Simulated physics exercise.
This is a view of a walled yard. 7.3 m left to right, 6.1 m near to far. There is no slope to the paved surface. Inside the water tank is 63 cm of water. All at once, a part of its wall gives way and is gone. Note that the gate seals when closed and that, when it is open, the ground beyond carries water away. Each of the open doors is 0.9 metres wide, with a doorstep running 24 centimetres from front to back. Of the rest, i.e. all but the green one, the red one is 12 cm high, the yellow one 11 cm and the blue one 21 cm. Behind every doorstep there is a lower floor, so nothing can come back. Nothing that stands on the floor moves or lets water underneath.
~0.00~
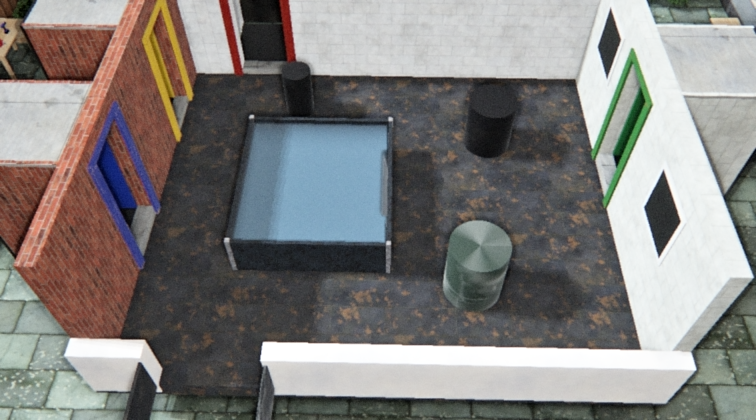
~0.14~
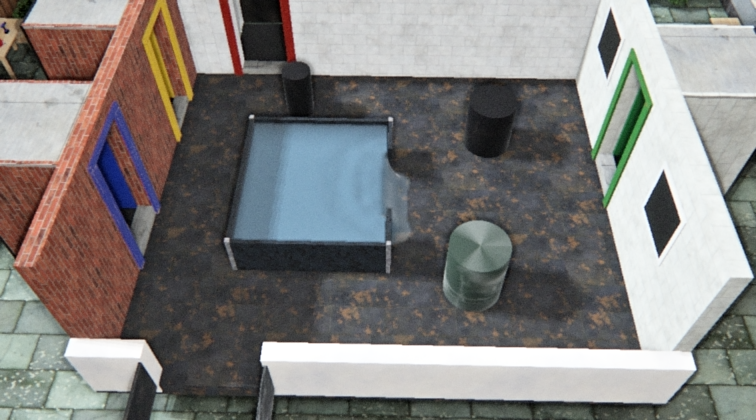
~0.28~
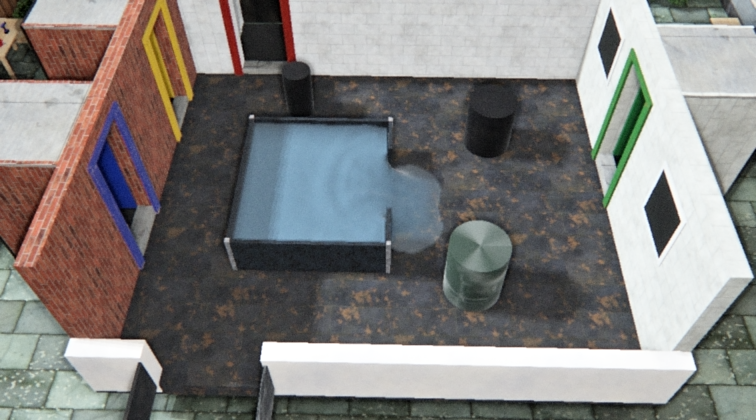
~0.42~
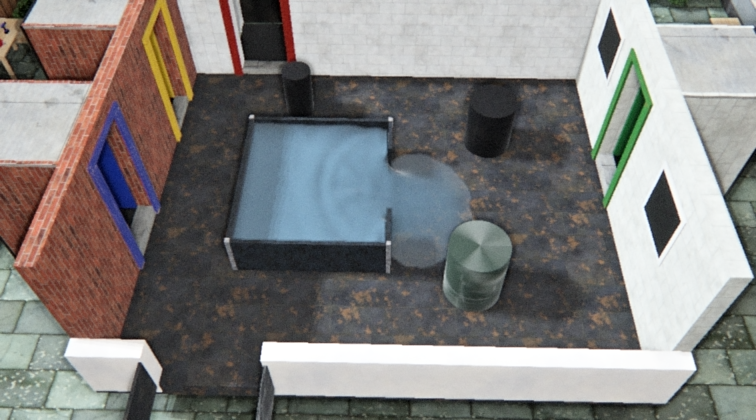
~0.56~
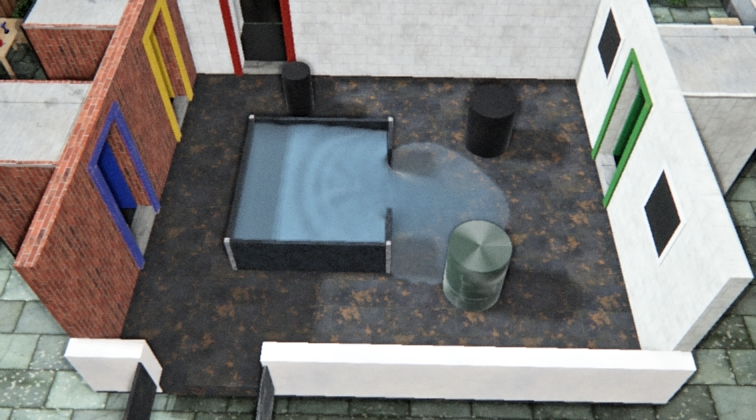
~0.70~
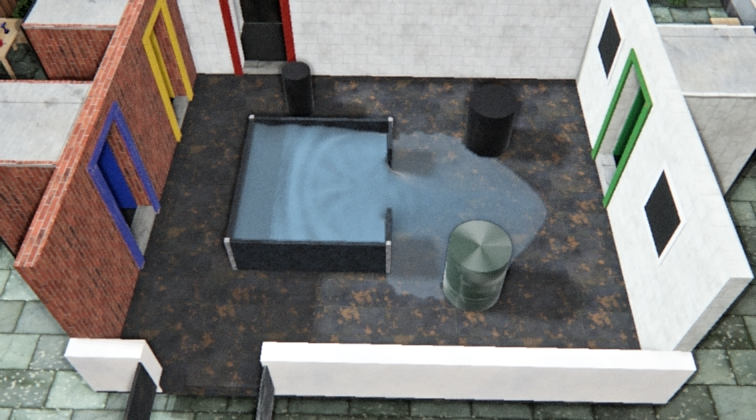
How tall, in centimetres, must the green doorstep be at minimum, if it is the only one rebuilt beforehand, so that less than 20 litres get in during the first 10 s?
It needs to be at least 26 cm tall.
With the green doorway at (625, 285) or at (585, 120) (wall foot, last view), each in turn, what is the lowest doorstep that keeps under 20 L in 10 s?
In turn: Roughly 21 cm, roughly 12.0 cm.
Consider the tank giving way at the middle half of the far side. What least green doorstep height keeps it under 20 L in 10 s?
It should stand roughly 6.0 cm high.
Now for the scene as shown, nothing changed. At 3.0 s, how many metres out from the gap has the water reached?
Front distance: Approx. 4.6 m.
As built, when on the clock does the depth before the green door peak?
It peaks at about 2.4 s.
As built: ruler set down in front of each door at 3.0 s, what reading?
Red door 0 cm, yellow door 0 cm, blue door 0 cm, green door 29 cm.
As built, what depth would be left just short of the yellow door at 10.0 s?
It works out to about 11.0 centimetres deep.
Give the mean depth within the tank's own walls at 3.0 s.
Close to 32 cm deep on average.
After 1.4 s water covers 25 % of the floor, deepest (34 cm) near (403, 206); 26 cm at the green door, 0 litres in over its 19 cm doorstep.
After 3.0 s water covers 45 % of the floor, deepest (32 cm) near (640, 366); 29 cm at the green door, 62 litres in over its 19 cm doorstep.
After 10.0 s water covers 95 % of the floor, deepest (14 cm) near (113, 367); 10 cm at the green door, 87 litres in over its 19 cm doorstep.
At the green door as built, the water arrived by 1.2 s and peaked near 32 cm at 2.4 s.
Run again over the same 10 s with other heights there, 60 litres in over 21 cm, 8 litres over 28 cm. The limit of 20 litres is kept from about 26 cm up.
